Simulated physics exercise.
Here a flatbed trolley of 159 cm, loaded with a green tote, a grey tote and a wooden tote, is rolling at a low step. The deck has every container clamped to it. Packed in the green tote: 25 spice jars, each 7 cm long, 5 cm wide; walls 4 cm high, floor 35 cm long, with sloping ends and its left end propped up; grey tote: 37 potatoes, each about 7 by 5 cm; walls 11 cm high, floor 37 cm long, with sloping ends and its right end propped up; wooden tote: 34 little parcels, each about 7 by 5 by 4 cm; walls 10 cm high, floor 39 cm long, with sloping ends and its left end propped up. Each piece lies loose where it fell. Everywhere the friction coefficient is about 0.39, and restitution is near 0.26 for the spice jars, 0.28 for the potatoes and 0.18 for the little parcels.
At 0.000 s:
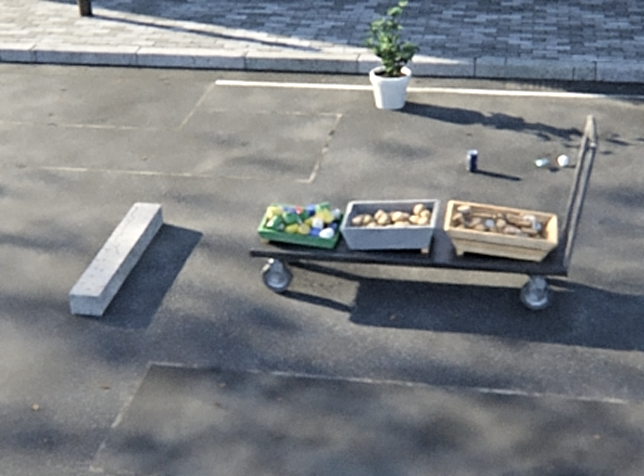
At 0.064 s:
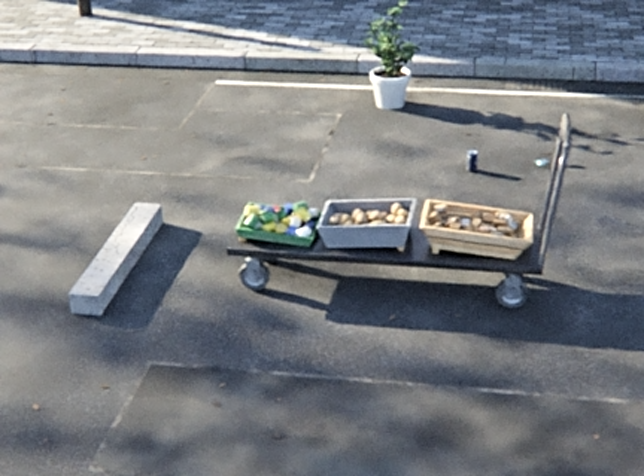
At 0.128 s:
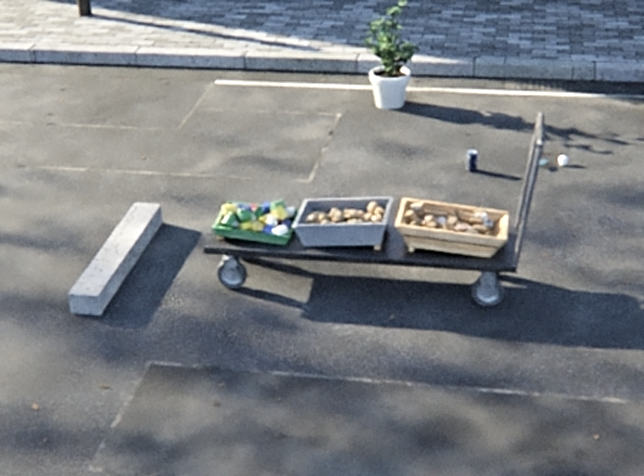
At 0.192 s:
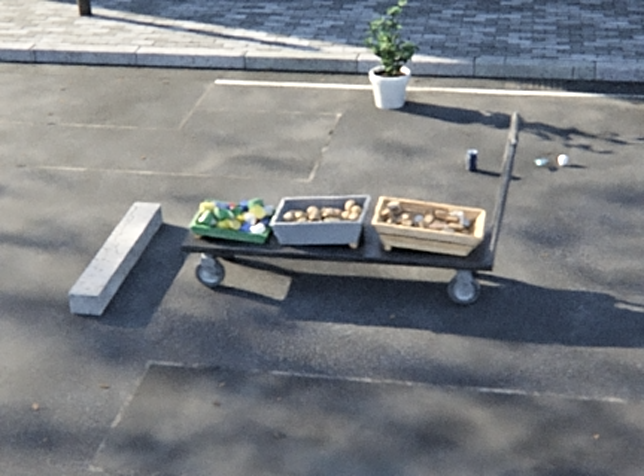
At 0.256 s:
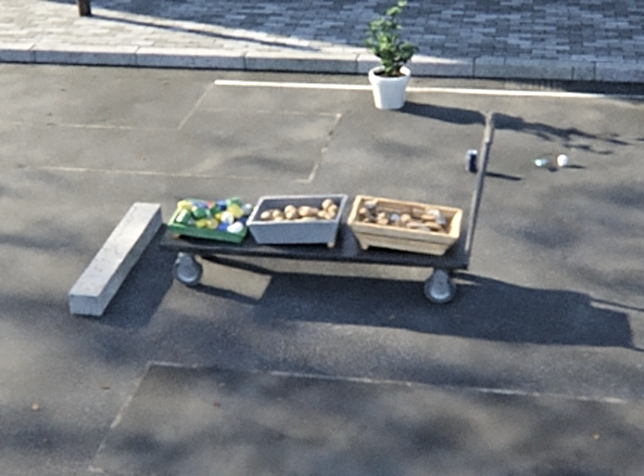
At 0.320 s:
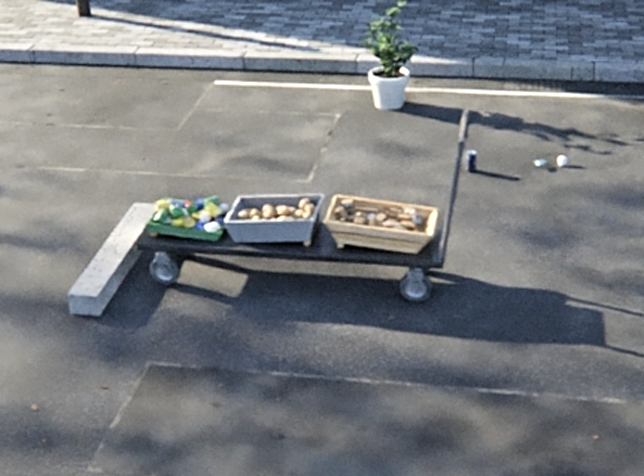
A flatbed trolley carrying a green tote, a grey tote and a wooden tote, all filled with small items, rolls steadily left across sunlit asphalt toward a low pale block. It passes below a potted plant, its load staying in place, and the gap narrows until its front is close beside the block.
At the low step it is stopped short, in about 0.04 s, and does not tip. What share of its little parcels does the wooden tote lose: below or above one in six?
Out of the wooden tote go less than a sixth of the little parcels.
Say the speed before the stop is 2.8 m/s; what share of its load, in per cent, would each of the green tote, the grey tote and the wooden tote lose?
Then the green tote sheds 50 per cent of its load, the grey tote 20 per cent, and the wooden tote 10 per cent.
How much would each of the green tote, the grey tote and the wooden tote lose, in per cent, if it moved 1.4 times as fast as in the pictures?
In that case the green tote sheds 50 per cent, the grey tote 20 per cent and the wooden tote 10 per cent.
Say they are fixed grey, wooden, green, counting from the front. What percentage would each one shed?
With that order the green tote sheds 10 per cent of its load, the grey tote 10 per cent, and the wooden tote 0 per cent.
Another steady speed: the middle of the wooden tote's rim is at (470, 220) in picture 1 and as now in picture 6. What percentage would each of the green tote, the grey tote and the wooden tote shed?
Green tote 10 %, grey tote 0 %, wooden tote 0 %.
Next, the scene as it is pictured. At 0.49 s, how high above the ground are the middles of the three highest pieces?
Mean height: Some 42 cm.
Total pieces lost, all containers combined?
It comes to some 10 pieces.
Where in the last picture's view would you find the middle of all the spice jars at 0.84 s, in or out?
Near (143, 214).
After 0.39 s, impact.
After 0.49 s, green tote 24 in, 1 out, grey tote 37 in, 0 out and wooden tote 34 in, 0 out.
After 0.61 s, green tote 19 in, 6 out, grey tote 35 in, 2 out and wooden tote 34 in, 0 out.
After 0.84 s, green tote 18 in, 7 out, grey tote 34 in, 3 out and wooden tote 34 in, 0 out.
Final count (at 1.34 s), green tote 18 in, 7 out, grey tote 34 in, 3 out and wooden tote 34 in, 0 out. Asked share, 0 of 34, 0 per cent.
